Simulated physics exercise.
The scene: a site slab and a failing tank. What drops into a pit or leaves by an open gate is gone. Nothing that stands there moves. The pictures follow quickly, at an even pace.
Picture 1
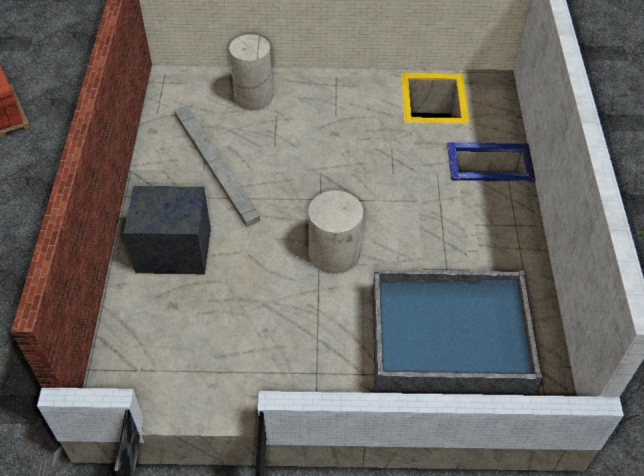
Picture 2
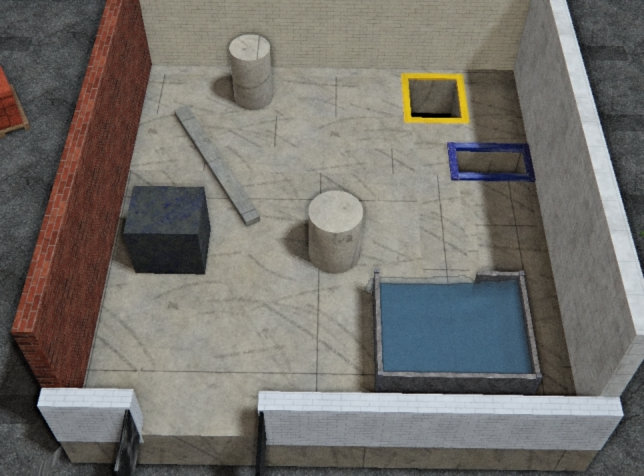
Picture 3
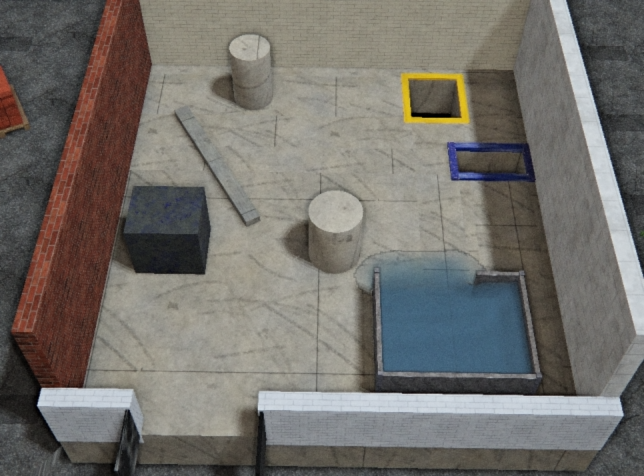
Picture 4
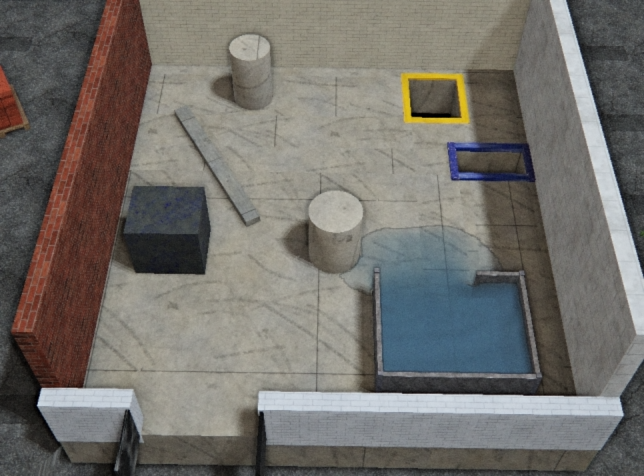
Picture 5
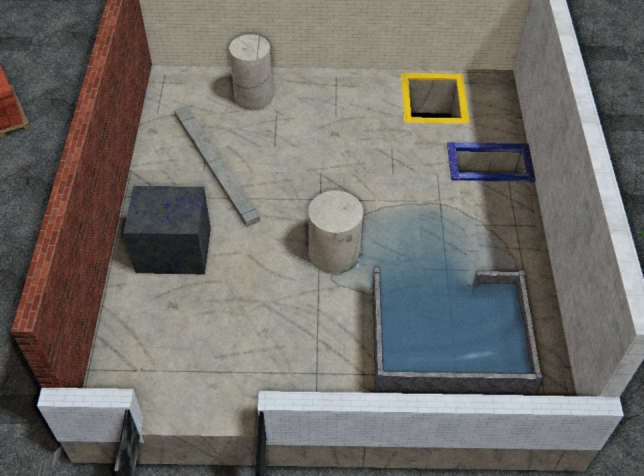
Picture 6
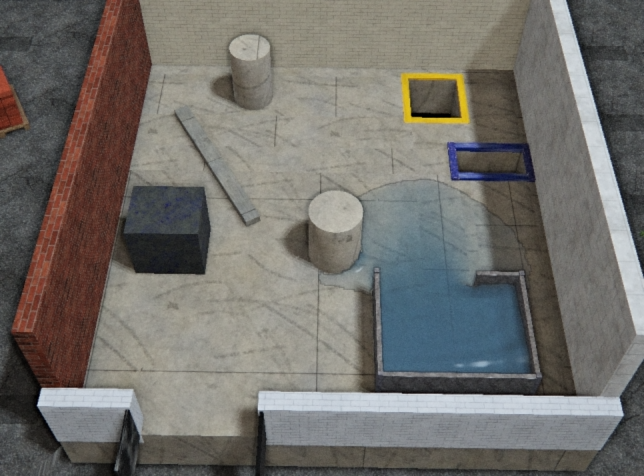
Water in a walled tank at the lower right sits still until a gap opens in the tank's far wall. It pours out through the gap onto the pale slab, spreading in a widening sheet away from the tank, past the right side of the nearer round pillar and toward the back, thinning at its edge.
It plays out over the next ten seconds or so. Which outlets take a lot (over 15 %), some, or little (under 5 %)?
One by one: The gate takes not even 5 %; the blue pit takes from 5 to 15 %; the yellow pit takes above 15 %.
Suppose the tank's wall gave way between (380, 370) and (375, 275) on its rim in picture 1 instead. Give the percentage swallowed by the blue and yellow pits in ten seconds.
Parts in a hundred: Blue 0, yellow 2.
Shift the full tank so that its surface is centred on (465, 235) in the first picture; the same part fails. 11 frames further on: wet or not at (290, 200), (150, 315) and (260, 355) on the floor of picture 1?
In turn: Dry, not flooded, not flooded.
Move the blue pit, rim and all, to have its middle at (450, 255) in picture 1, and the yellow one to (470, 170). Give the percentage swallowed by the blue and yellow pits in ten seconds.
In per cent: Blue 35, yellow 6.
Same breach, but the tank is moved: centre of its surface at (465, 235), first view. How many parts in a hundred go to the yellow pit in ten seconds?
Per cent: Yellow 30.
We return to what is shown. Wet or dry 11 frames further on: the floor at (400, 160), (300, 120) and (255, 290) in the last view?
In turn: Awash, under water, no water.
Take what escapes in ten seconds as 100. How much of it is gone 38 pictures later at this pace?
Near 80 in a hundred.
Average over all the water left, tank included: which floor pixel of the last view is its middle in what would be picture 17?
At about (414, 249).
A moment on, water covers 25 % of the floor; the gate 0 %, the blue pit 1 %, the yellow pit 0 %.
Next, water covers 35 % of the floor; the gate 0 %, the blue pit 4 %, the yellow pit 4 %.
Then, water covers 40 % of the floor; the gate 0 %, the blue pit 7 %, the yellow pit 11 %.
Later, water covers 55 % of the floor; the gate 0 %, the blue pit 9 %, the yellow pit 20 %.
In the end, water covers 65 % of the floor; the gate 1 %, the blue pit 9 %, the yellow pit 26 %.
